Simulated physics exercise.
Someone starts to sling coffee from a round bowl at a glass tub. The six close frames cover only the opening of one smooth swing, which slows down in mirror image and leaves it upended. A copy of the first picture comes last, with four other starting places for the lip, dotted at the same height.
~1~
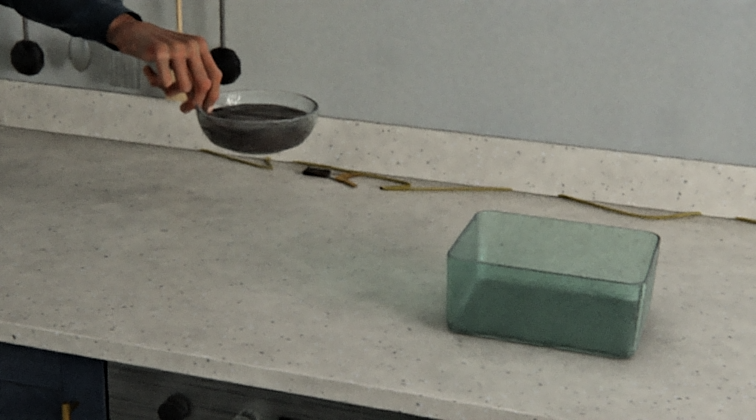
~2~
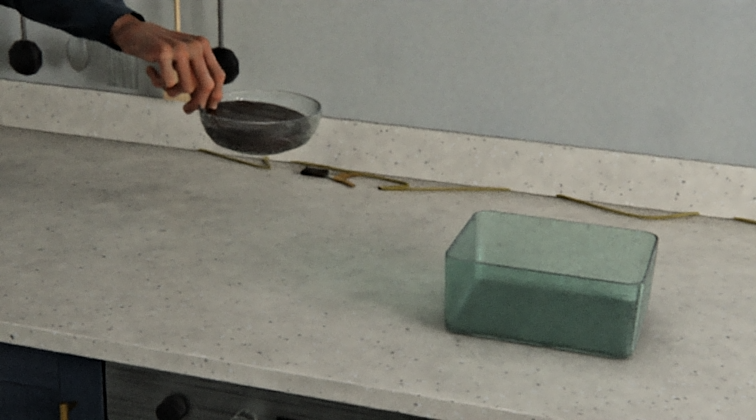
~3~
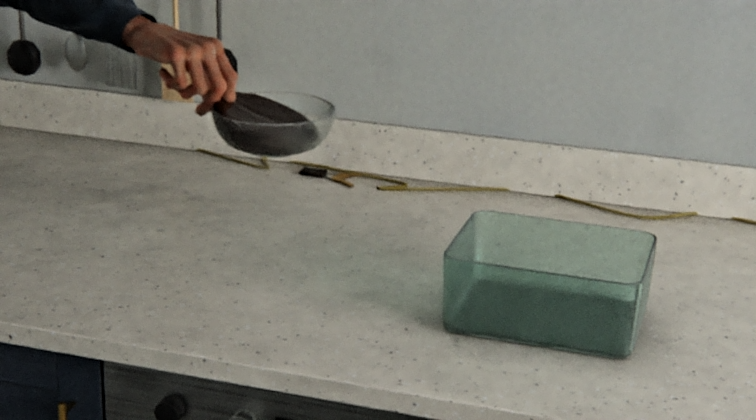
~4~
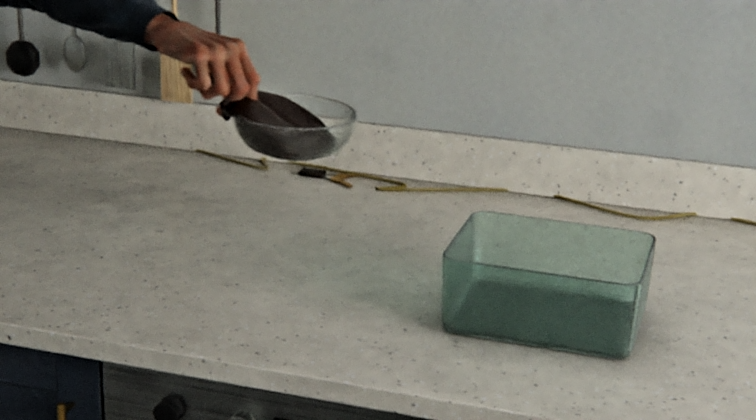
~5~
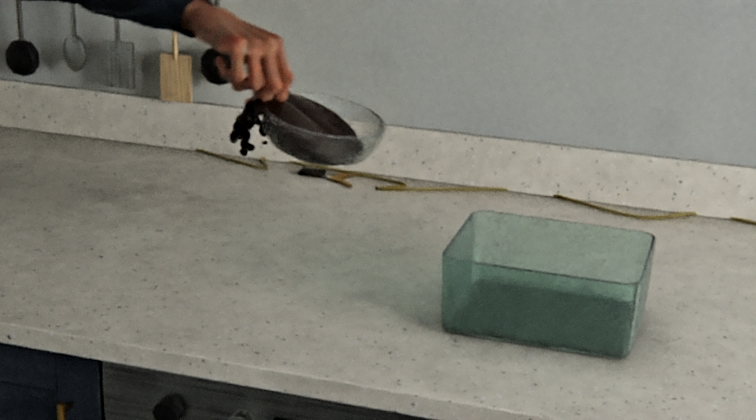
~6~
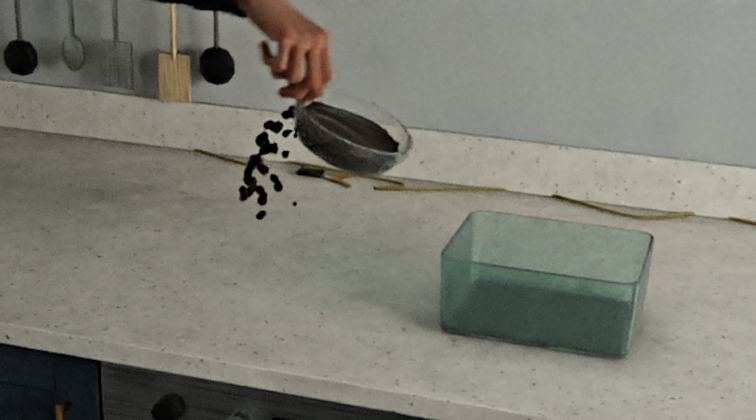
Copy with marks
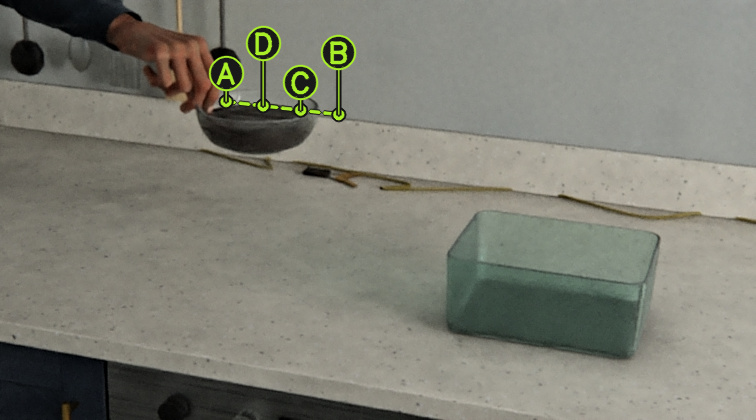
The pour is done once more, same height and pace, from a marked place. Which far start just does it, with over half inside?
It is D.
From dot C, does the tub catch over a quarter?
Yes, clearly.
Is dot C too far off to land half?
No, that is safe.
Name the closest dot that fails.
That is dot A.
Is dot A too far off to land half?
Yes, that goes wrong.
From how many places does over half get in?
Three of them.
On the marked copy, A at (226, 101); B at (338, 114); C at (300, 110); D at (263, 105).
With A, about 29 % lands in the tub, 63 % falls short and 8 % goes beside or beyond.
With B, about 84 % lands in the tub, 13 % falls short.
With C, about 75 % lands in the tub, 15 % falls short and 9 % goes beside or beyond.
With D, about 67 % lands in the tub, 26 % falls short and 7 % goes beside or beyond.
